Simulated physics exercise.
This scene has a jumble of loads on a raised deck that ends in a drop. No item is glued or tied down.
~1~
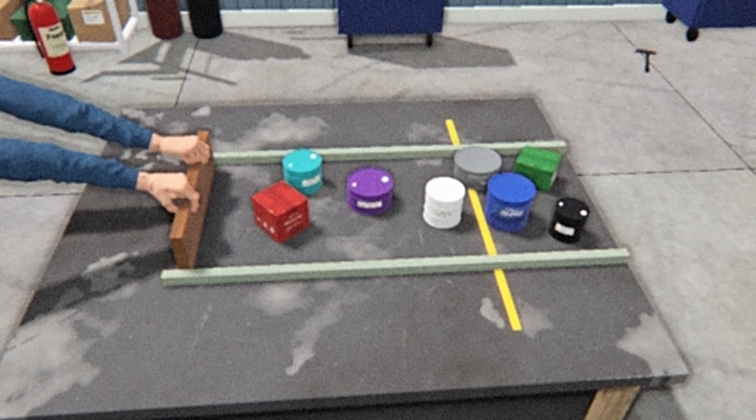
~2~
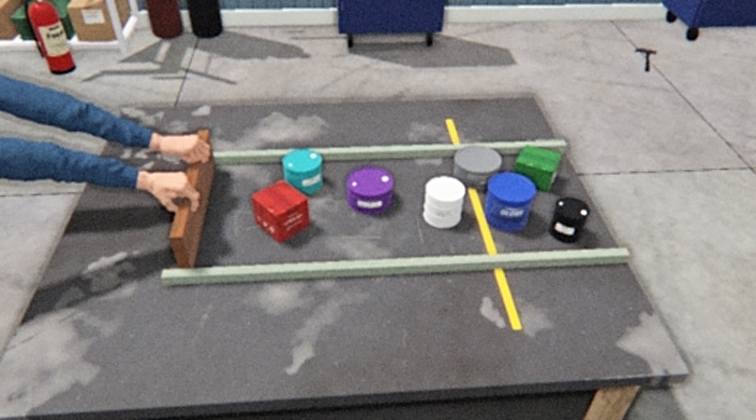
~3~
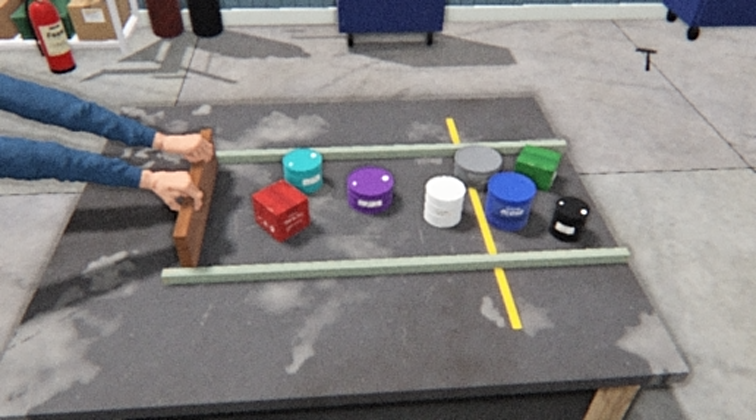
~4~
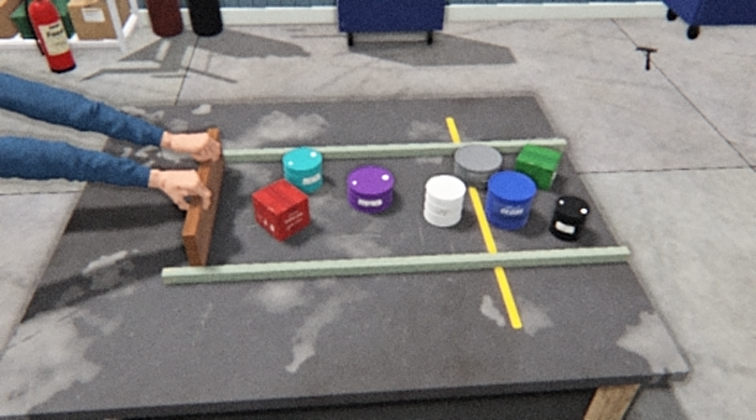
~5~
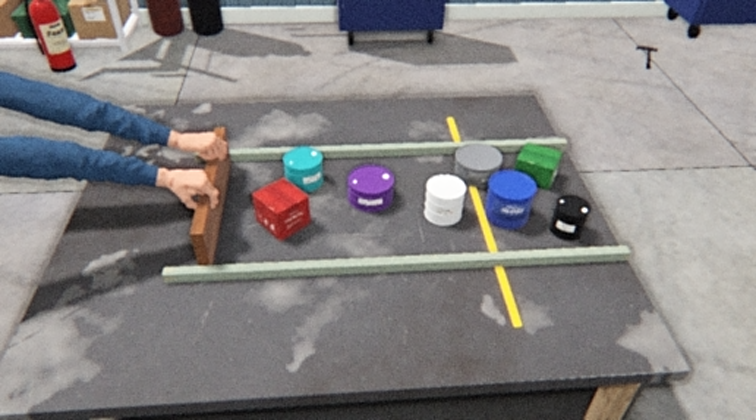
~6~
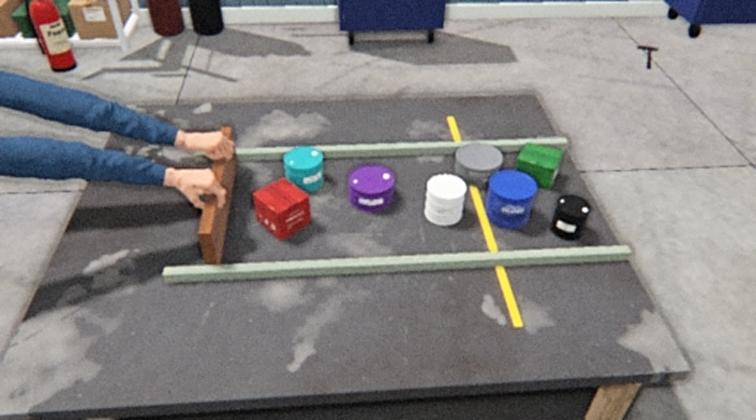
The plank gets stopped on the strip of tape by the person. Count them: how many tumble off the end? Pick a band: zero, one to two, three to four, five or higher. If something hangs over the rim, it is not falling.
Band: Zero.
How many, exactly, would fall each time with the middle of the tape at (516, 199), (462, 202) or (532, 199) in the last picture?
It would be 2, then 0, then 2.
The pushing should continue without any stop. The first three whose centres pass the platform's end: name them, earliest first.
Going earliest first, it would be the green parcel, after it the blue pail, and finally the grey pail.
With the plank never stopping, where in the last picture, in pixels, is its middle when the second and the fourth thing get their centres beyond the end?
At (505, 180) for the second, at (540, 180) for the fourth.
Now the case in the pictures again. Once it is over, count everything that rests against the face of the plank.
3 of them.
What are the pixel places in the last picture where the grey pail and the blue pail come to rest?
Final centres, in order: Near (527, 166), near (580, 199).
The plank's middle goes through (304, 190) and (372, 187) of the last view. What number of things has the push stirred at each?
I count 2 first and 3 after.
A little later, none off yet; black canister at rest near (570, 218); green parcel at rest near (538, 166); blue pail at rest near (510, 200).
Next, none off yet; black canister at rest near (570, 218); green parcel at rest near (538, 166); blue pail shifted a little near (532, 200).
When it is over, the number that fall off is zero.
